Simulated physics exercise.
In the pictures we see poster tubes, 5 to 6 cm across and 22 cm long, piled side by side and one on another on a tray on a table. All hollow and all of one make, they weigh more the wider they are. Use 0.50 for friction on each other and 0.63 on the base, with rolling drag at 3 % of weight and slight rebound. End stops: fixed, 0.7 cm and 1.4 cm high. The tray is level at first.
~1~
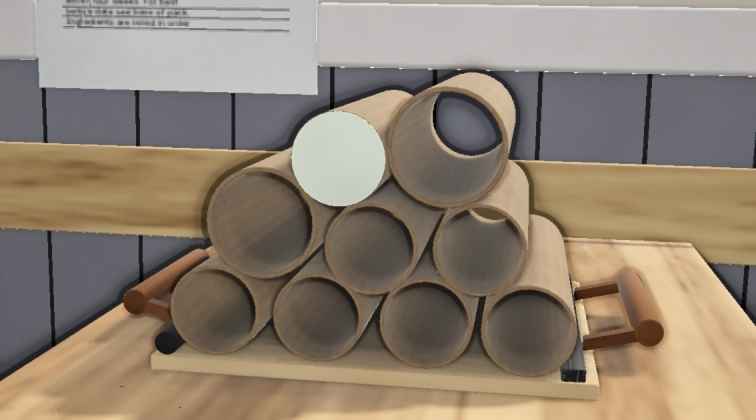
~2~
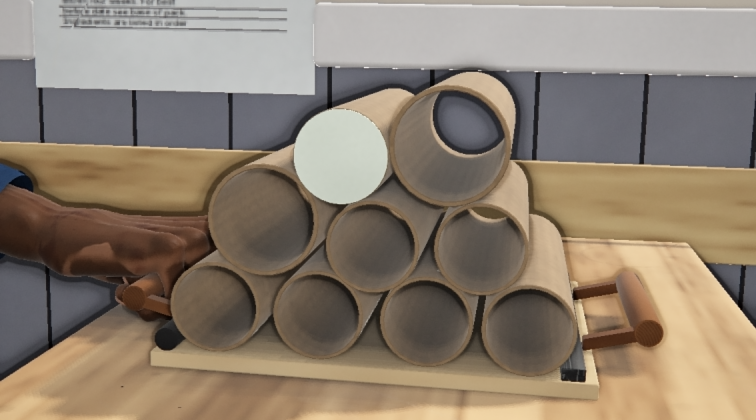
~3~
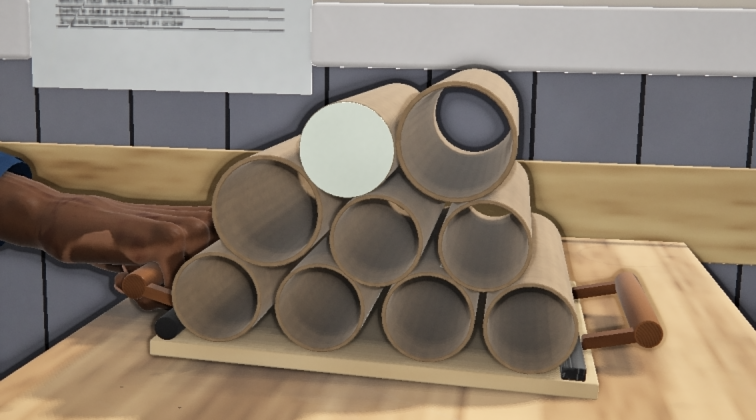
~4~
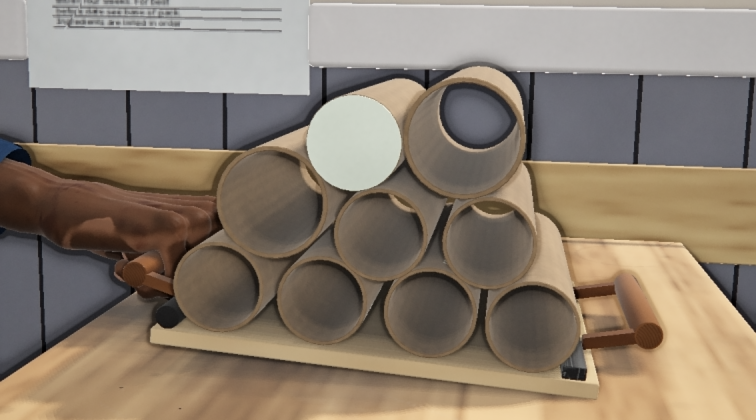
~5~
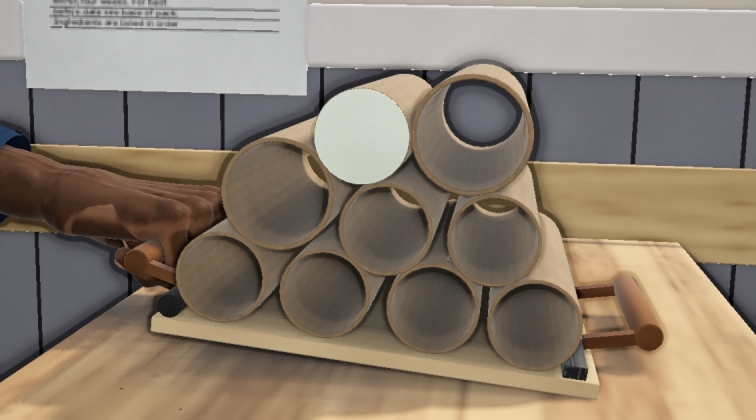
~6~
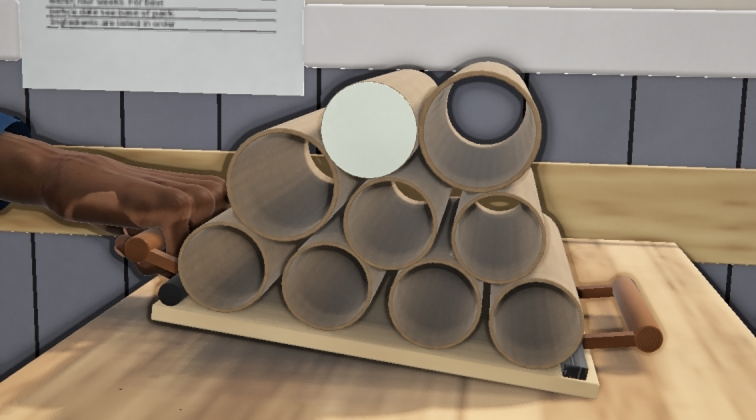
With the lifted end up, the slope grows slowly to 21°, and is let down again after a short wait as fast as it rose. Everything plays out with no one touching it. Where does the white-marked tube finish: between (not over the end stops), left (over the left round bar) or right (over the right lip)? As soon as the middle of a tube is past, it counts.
For the white-marked tube it is right.
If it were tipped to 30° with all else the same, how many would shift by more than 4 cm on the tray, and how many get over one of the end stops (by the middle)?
It would be 5 and 5, in that order.
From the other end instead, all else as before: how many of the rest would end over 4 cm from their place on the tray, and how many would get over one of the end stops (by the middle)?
Counts: 3, then 2.
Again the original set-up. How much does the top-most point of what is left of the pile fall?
Around 5 centimetres.
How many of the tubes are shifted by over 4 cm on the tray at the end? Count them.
I make it exactly 2.
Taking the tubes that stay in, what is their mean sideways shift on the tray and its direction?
They move about 1 cm toward the right side, on average.
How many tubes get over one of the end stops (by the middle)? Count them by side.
Per side: 0 left, 2 right.
Then, 0.98 s past the final picture, left end up 21°; 2 now displaced over 4 cm; 1 over the right lip; white 6 cm right and 0.4 cm up (moves measured on the tray).
Then, 1.83 s past the final picture, left end up 12°; 2 now displaced over 4 cm; 2 over the right lip; white fallen off to the right.
Then, 2.44 s past the final picture, tray level; 2 now displaced over 4 cm; 2 over the right lip; white fallen off to the right.
All still, 2.8 s past the final picture, 2 moved over 4 cm; 2 over the right lip; white fallen off to the right; top of the pile 10 cm high, from 15 cm.
